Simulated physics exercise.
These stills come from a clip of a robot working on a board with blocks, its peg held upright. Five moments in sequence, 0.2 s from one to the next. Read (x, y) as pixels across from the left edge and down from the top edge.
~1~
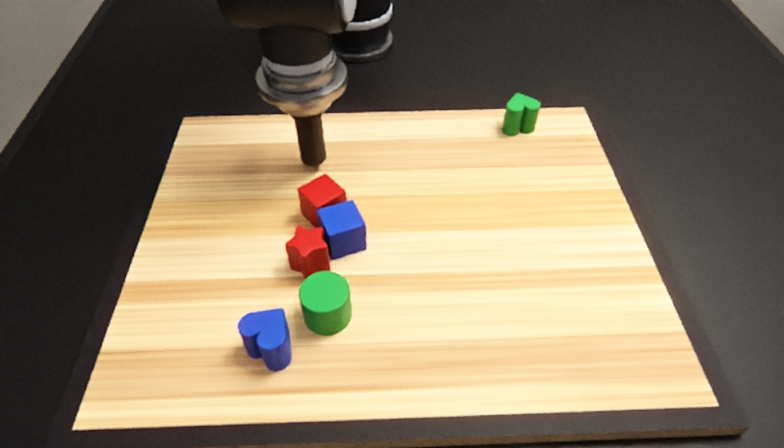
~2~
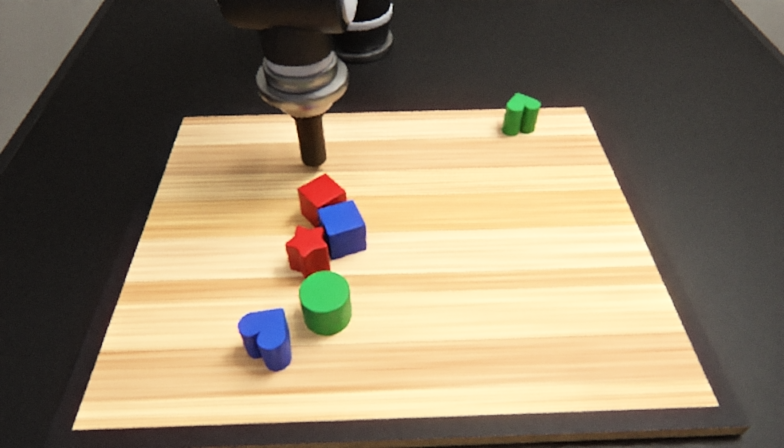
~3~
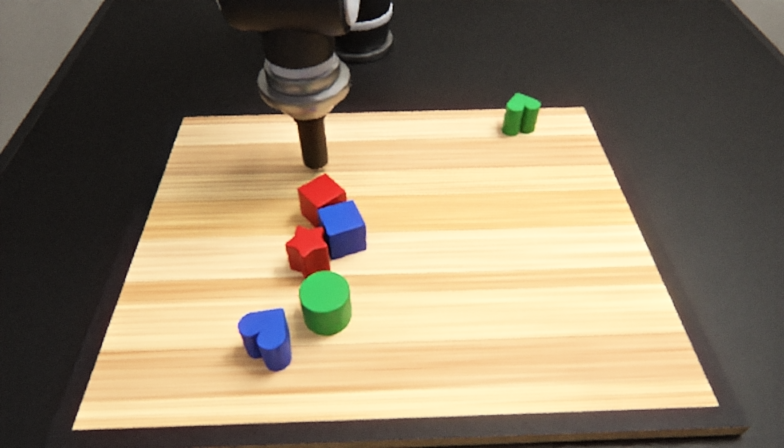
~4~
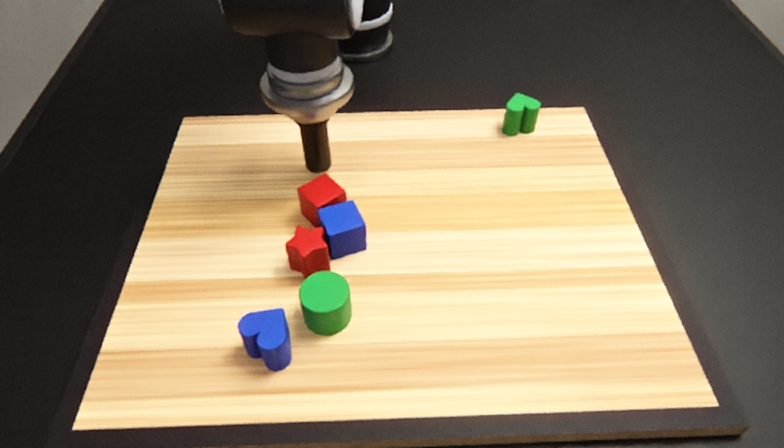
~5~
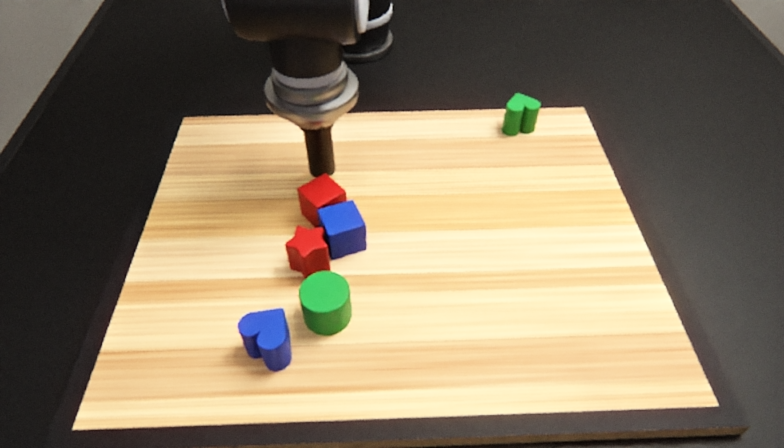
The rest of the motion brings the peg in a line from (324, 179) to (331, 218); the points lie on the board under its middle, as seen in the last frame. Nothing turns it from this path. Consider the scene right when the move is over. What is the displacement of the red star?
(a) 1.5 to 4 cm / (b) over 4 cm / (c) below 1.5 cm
Answer: C.
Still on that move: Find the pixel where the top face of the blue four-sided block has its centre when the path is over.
The middle of its upper face should be somewhere near (350, 243).
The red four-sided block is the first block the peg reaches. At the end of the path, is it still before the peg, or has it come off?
I think the peg keeps pushing the red four-sided block along right to the end.
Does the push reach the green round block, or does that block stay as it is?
At the moment the path ends, the green round block still stands where it did.
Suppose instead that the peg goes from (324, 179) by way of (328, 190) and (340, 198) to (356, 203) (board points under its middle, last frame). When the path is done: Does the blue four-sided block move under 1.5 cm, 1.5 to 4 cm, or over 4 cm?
Its final spot will lie 1.5 to 4 cm from the current one.
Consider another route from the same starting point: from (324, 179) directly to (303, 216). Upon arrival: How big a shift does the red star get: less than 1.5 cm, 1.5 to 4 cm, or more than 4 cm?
Ends under 1.5 cm away.
What follows on the original path. Halfway along, peg at (326, 189); red four-sided block at (322, 197), turned 15° clockwise; blue four-sided block at (341, 220).
At the end, peg at (330, 209); red star at (304, 247), turned 20° clockwise; red four-sided block at (327, 218), turned 15° clockwise; green round block still; blue four-sided block at (350, 243).
